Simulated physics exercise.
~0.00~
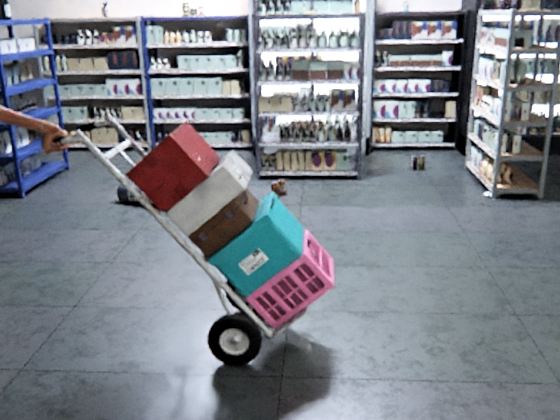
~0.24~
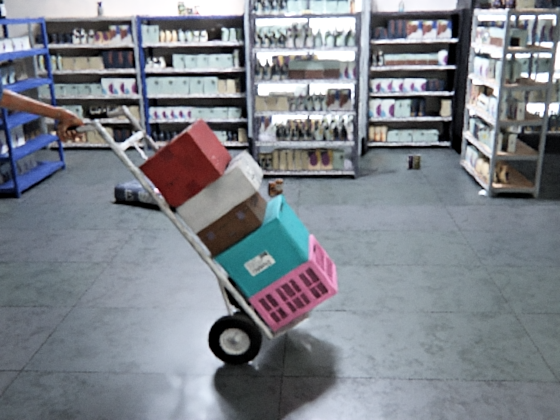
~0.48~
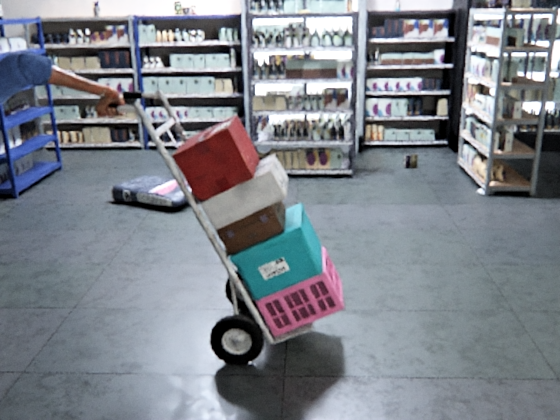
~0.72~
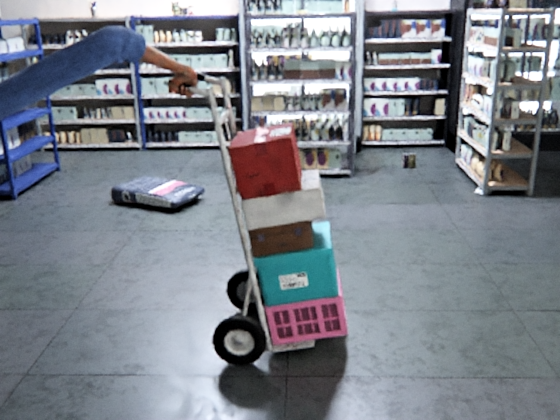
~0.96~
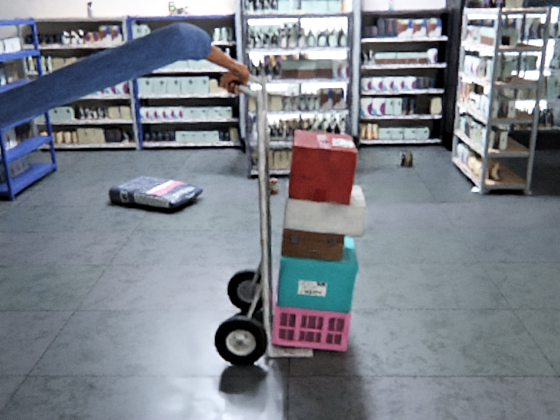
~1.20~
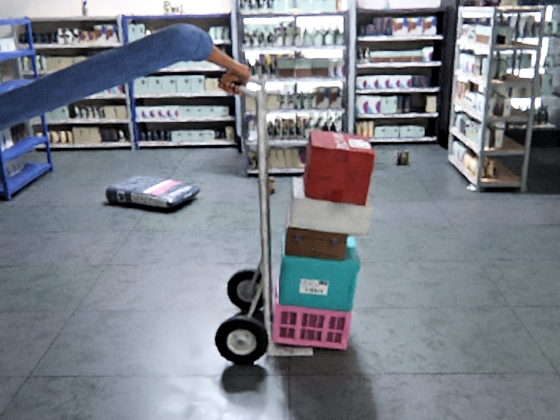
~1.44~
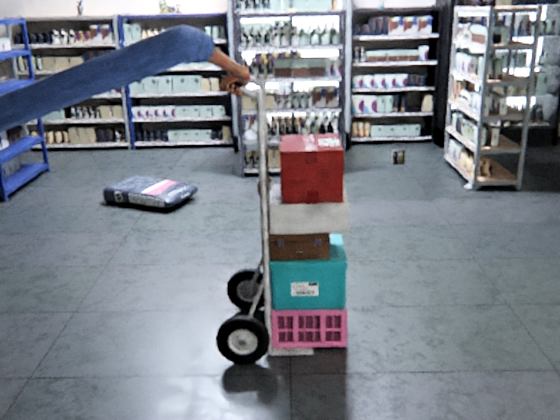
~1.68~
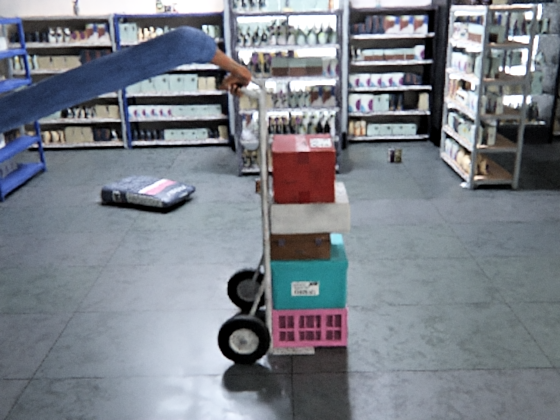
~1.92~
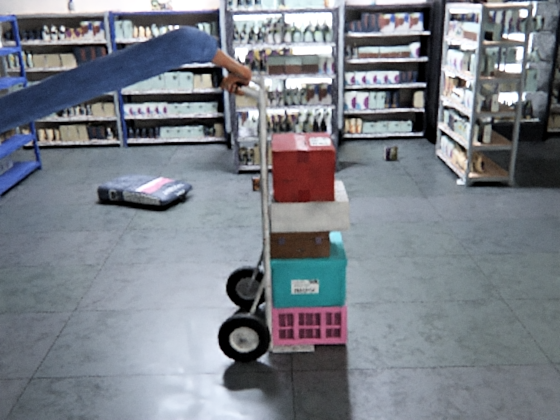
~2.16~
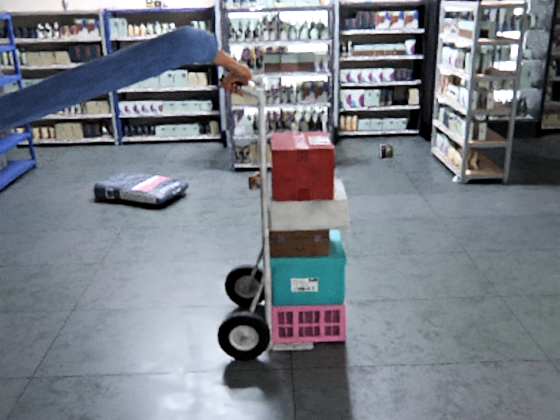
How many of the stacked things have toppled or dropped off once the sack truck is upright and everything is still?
None of them has toppled or dropped off, and the pink crate, turquoise tote, brown box, white parcel and red parcel are all still stacked.
The clip shows a hand swinging a tilted sack truck upright, carrying a pink crate, turquoise tote, brown box, white parcel and red parcel. The upper load lurches right, then settles back left, and the whole stack ends standing beside the still truck.
